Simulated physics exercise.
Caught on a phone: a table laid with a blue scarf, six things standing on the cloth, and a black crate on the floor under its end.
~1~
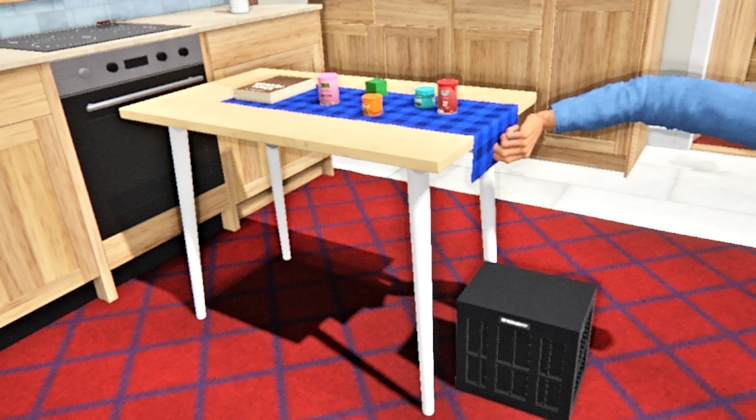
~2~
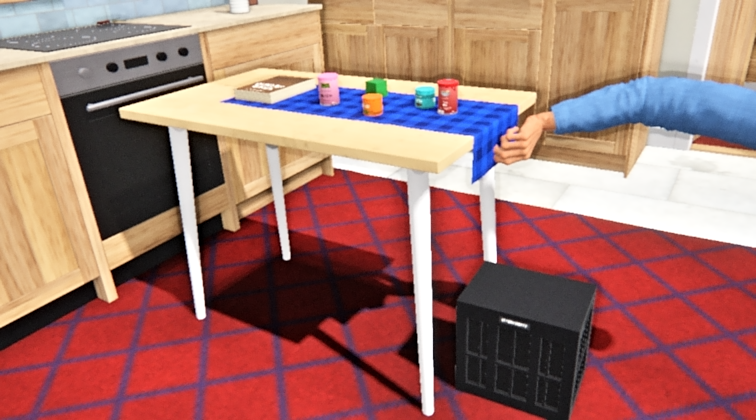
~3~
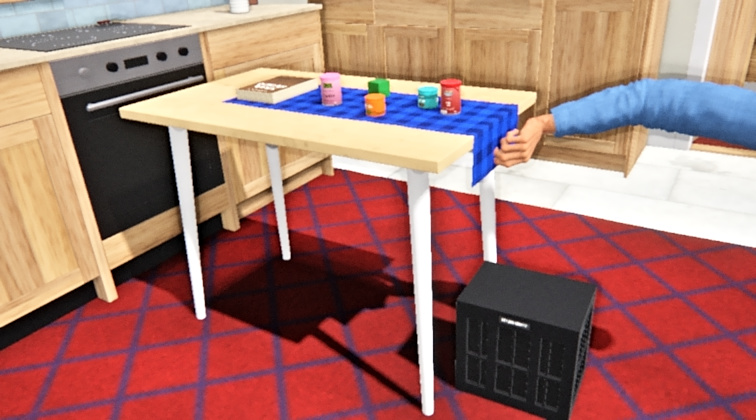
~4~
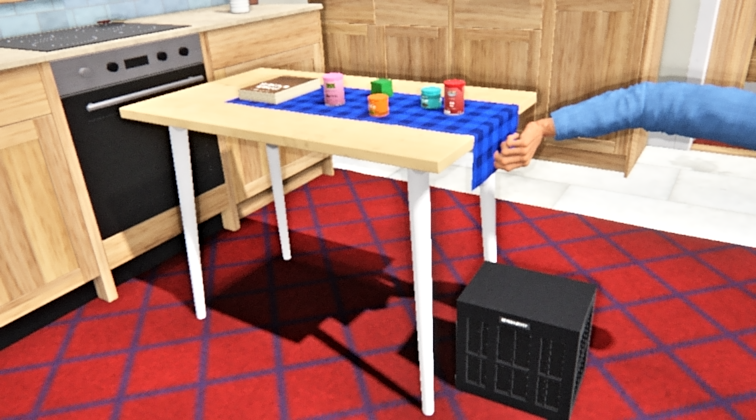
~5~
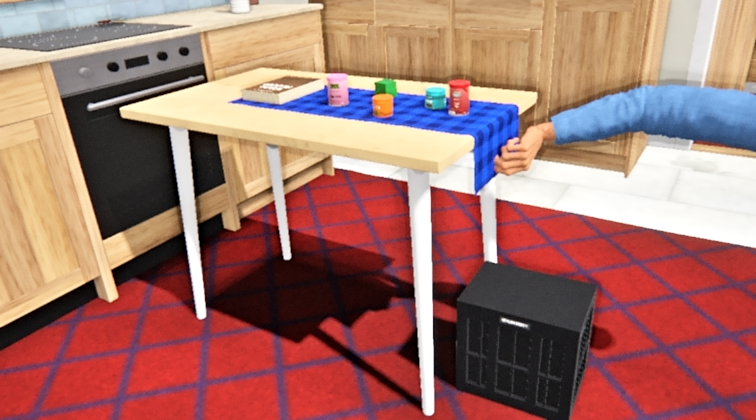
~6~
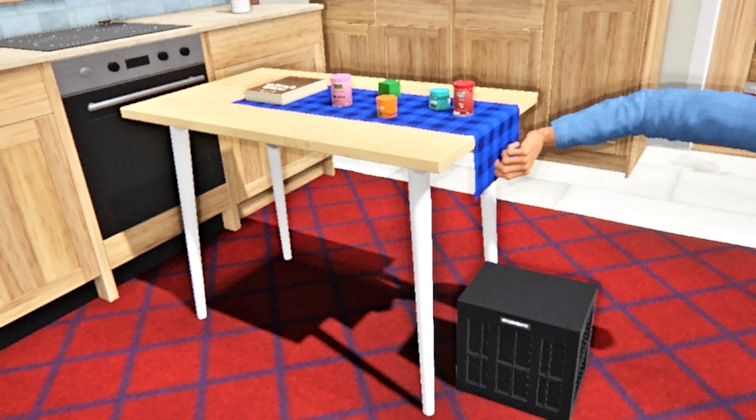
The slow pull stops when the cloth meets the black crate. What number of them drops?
The table loses three.
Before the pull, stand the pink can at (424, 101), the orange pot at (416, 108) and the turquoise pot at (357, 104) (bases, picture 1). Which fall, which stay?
The pink can is carried off, the orange pot comes down, the turquoise pot holds on.
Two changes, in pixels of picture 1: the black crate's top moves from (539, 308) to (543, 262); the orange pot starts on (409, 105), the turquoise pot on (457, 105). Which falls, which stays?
The orange pot does not fall; the turquoise pot is carried off.
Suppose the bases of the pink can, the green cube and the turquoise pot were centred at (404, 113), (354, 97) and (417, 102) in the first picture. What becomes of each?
The pink can falls; the green cube stays on; the turquoise pot comes down.
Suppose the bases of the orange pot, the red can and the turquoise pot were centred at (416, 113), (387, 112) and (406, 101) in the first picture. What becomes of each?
The orange pot comes down; the red can falls; the turquoise pot drops off.
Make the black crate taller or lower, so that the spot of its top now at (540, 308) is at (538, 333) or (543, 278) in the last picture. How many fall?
Over the edge go 4 and 2.
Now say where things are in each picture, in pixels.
Hem (471, 183); red can (448, 81); turquoise pot (425, 88); orange pot (372, 96); green cube (376, 80); pink can (327, 75); top of the crate (539, 308), in the first picture.
Hem (471, 184); red can (448, 82), in the second picture.
Hem (472, 187); turquoise pot (428, 88), in the third picture.
Hem (471, 191); orange pot (378, 97); top of the crate (539, 308), in the fourth picture.
Hem (475, 196); green cube (386, 81), in the fifth picture.
Hem (475, 200); red can (464, 83); turquoise pot (440, 89); orange pot (386, 97); green cube (389, 81); pink can (340, 76), in the sixth picture.
Soon after, hem near (496, 259); red can and turquoise pot gone.
Then, hem on the crate; red can, turquoise pot and orange pot gone.
At rest, hem on the crate; red can, turquoise pot and orange pot gone. The count of fallen things is three.
